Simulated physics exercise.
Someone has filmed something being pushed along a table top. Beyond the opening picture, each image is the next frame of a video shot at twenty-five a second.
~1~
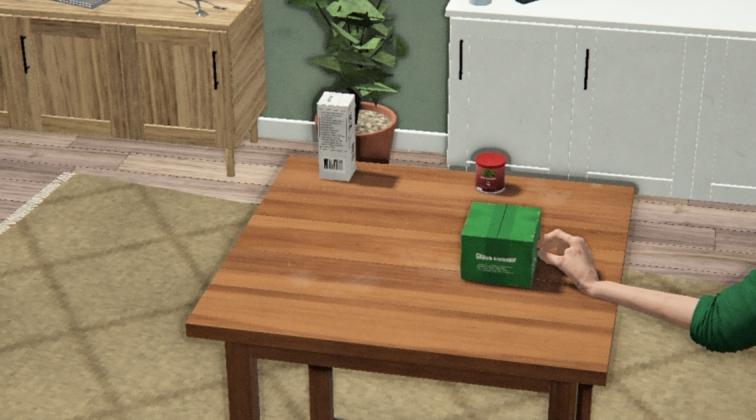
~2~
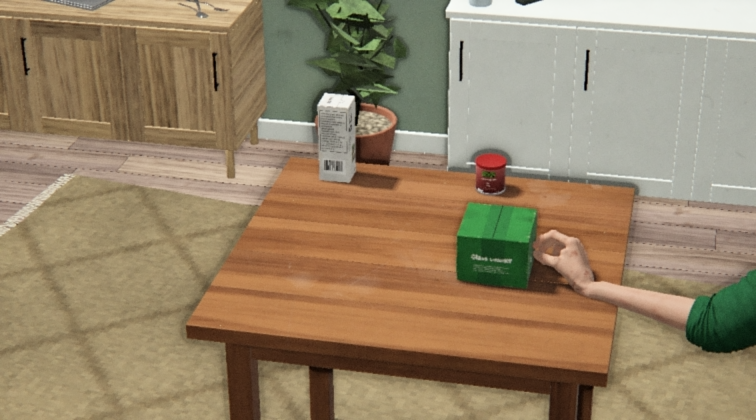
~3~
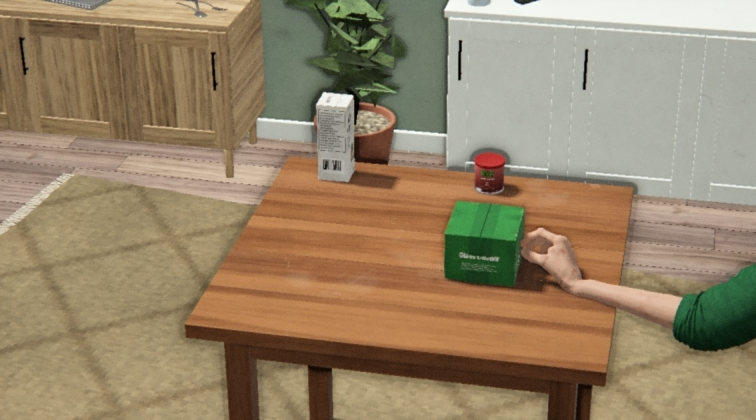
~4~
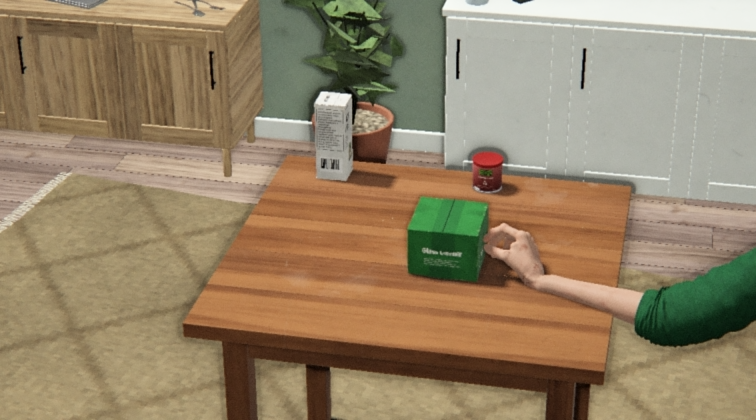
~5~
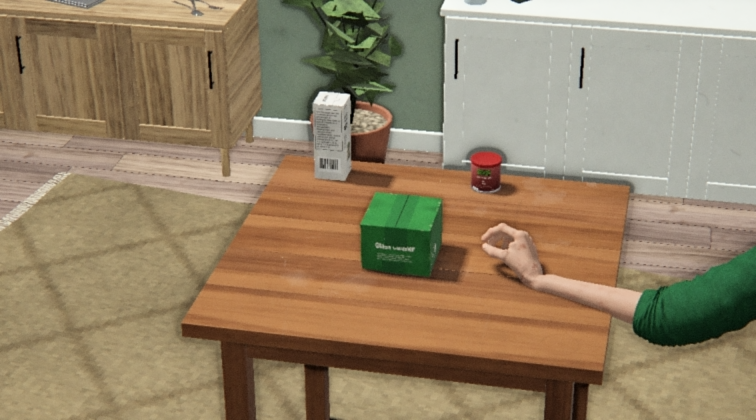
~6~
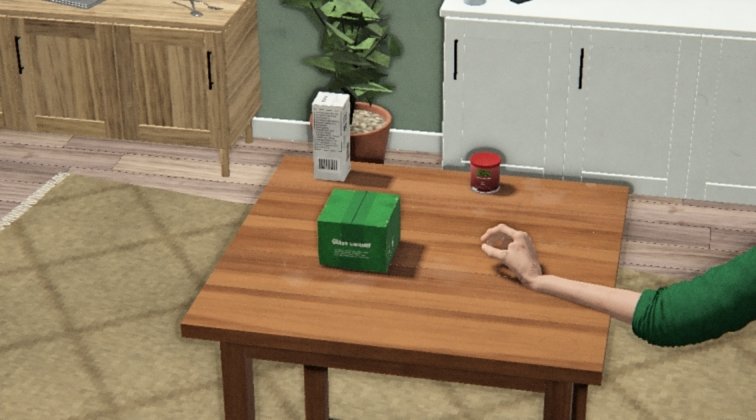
A green box slides left across the wooden table as a hand pushes it and stops following.
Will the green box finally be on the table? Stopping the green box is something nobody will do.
It is going to finish off the table.
Then, 0.20 s on from there, green box now off the table.
Then, 0.40 s on from there, things are still on the move.
Then, 0.60 s on from there, as before.
In the end, off the table, green box.
